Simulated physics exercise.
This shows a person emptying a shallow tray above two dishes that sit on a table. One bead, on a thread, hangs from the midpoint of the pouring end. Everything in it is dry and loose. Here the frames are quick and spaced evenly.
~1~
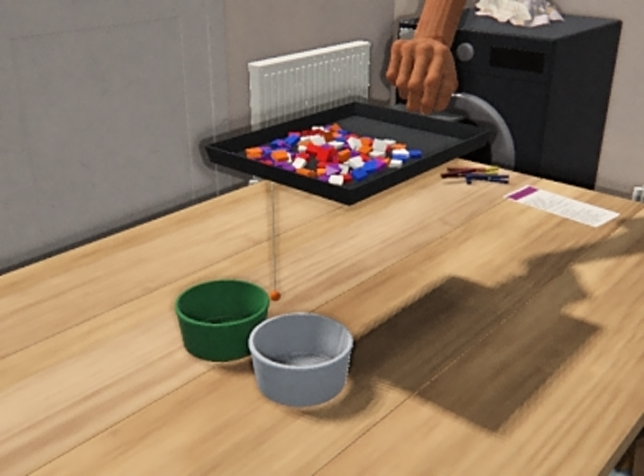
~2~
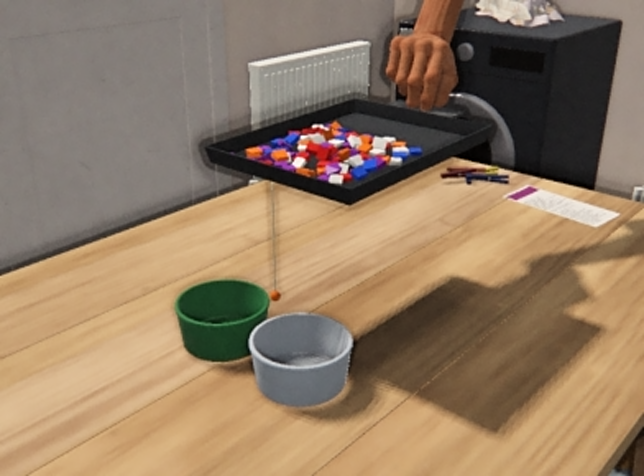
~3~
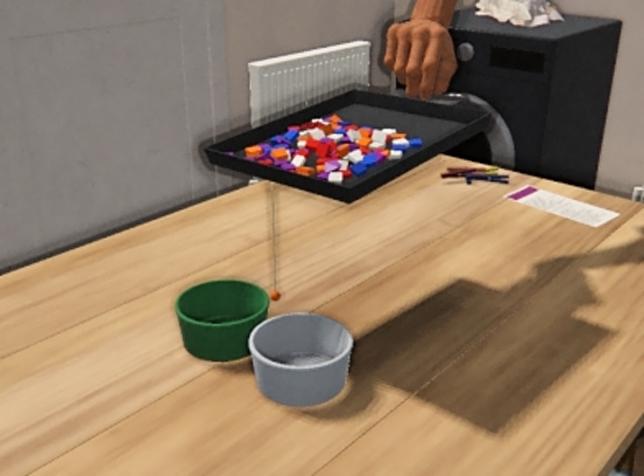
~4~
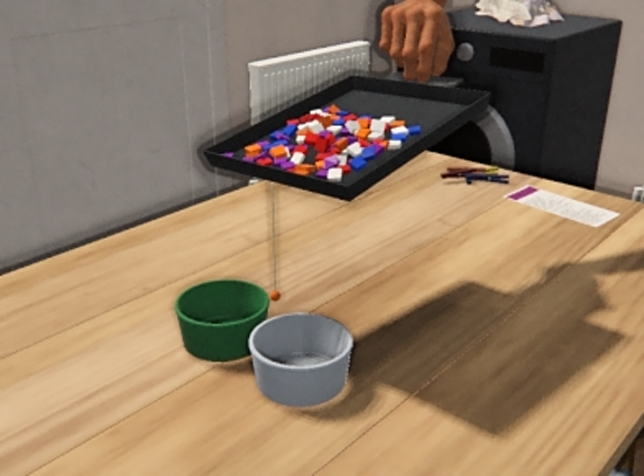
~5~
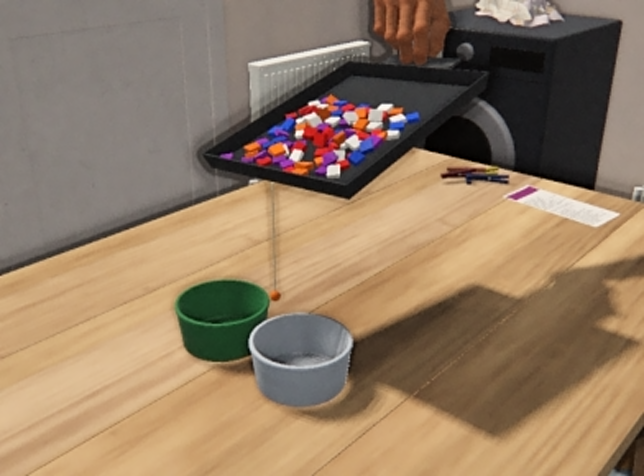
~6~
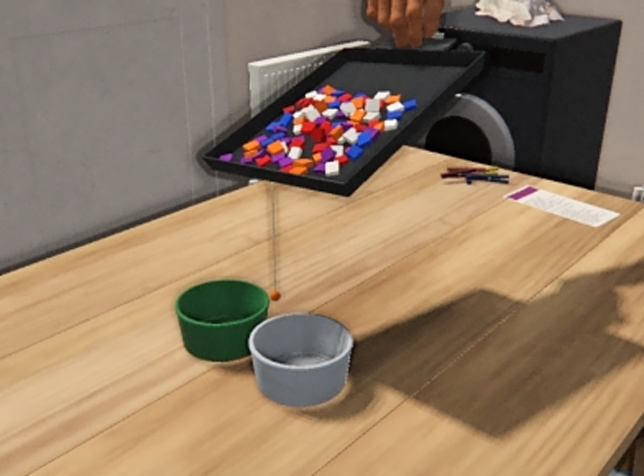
Black tray of colourful mosaic tiles tilting gradually toward its left corner as a hand raises its far end above two dishes.
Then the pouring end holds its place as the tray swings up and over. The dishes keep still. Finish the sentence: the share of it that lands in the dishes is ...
... above one half.
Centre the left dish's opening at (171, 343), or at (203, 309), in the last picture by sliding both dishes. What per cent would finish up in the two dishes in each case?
0 and 70 in a hundred.
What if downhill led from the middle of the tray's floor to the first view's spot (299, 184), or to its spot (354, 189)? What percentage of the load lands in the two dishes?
I'd put it at some 60 % and then some 60 %.
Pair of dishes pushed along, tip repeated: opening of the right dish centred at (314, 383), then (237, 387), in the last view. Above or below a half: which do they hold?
The first place gets a lesser share, the second a lesser share.
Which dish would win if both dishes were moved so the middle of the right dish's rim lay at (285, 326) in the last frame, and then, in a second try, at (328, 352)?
In the first position the left of the two, in the second the left of the two.
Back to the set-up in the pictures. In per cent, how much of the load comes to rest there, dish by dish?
Per hundred pieces: Left dish roughly 70, right dish roughly 0.
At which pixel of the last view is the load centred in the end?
Around (213, 334).
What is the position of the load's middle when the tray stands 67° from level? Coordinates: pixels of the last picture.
Somewhere near pixel (258, 146).
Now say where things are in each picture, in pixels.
In the first picture, corners of the pouring end at (210, 145) and (350, 187), level; middle of the load at (331, 153), mosaic tiles; left dish at (189, 335); right dish at (267, 377); bead on its thread at (275, 296).
In the second picture, corners of the pouring end at (210, 146) and (350, 187), level; middle of the load at (331, 151).
In the third picture, corners of the pouring end at (209, 147) and (349, 185), tipped barely, lowest at the left corner; middle of the load at (330, 147).
In the fourth picture, corners of the pouring end at (208, 150) and (347, 184), tipped a little, lowest at the left corner; middle of the load at (329, 140).
In the fifth picture, corners of the pouring end at (207, 152) and (345, 182), tipped clearly, lowest at the left corner; middle of the load at (328, 134).
In the sixth picture, corners of the pouring end at (207, 155) and (343, 180), tipped clearly, lowest at the left corner; middle of the load at (326, 127); left dish at (189, 335); right dish at (267, 377).
Soon, tray tipped steeply; nearly all on the tray; a stray few in the air.
A while on, tray tipped past a quarter turn; a small part on the tray; about half in the left dish; a small part outside both; about a third in the air.
Towards the end, tray tipped past a quarter turn; a stray few in the right dish; about two thirds in the left dish; about a third outside both.
Finally, tray tipped past a quarter turn; a stray few in the right dish; about two thirds in the left dish; about a third outside both.
